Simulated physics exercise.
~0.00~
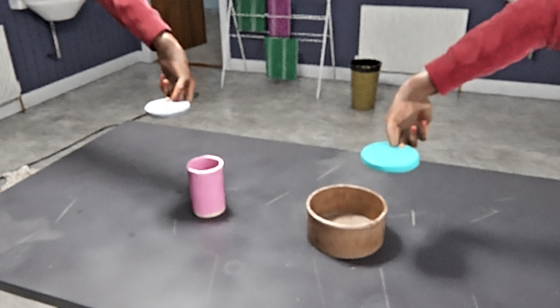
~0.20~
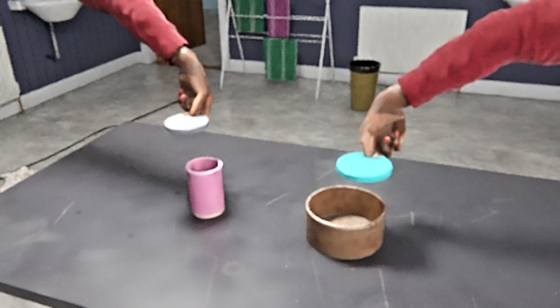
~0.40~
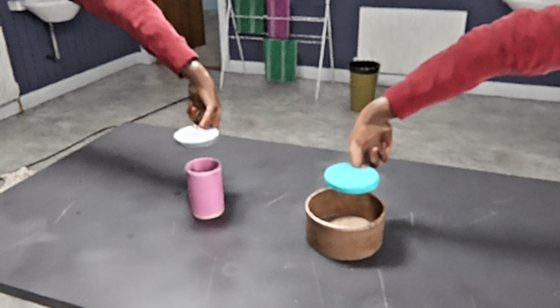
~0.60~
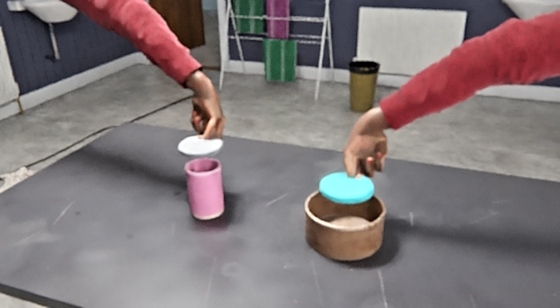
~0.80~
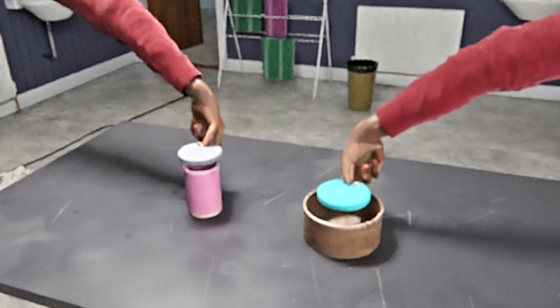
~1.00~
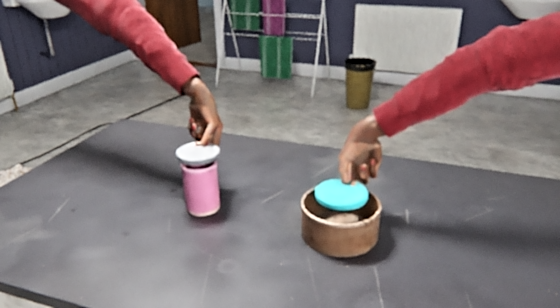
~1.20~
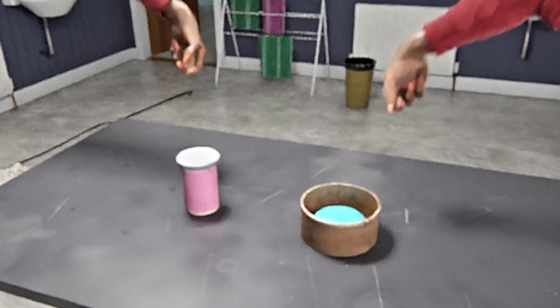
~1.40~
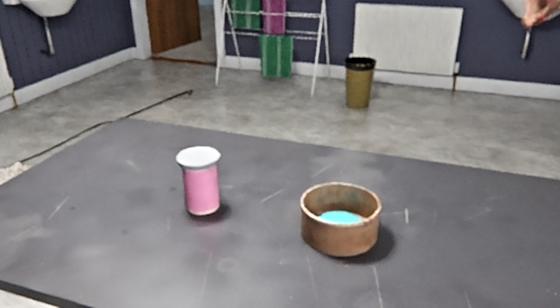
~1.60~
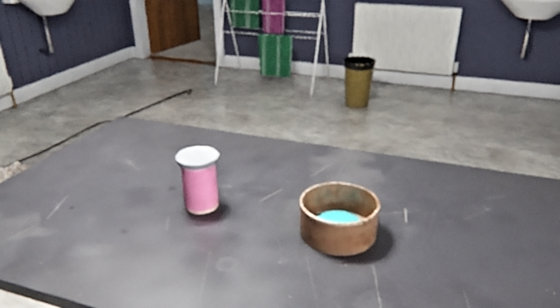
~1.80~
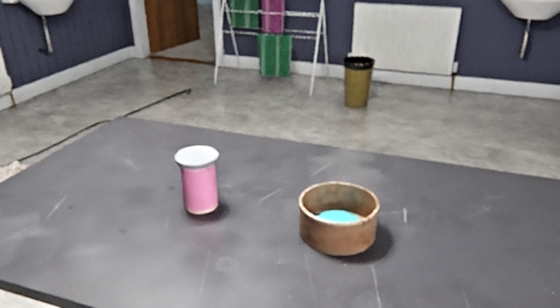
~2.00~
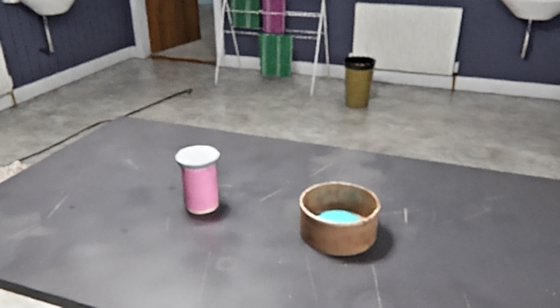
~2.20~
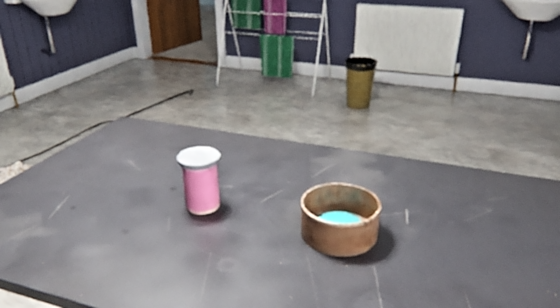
The clip shows two hands lowering a grey lid over a pink jar on the left and a turquoise coaster over a brown beaker on the right, then letting go and withdrawing; the lid rests on the jar's rim while the coaster drops inside the beaker.
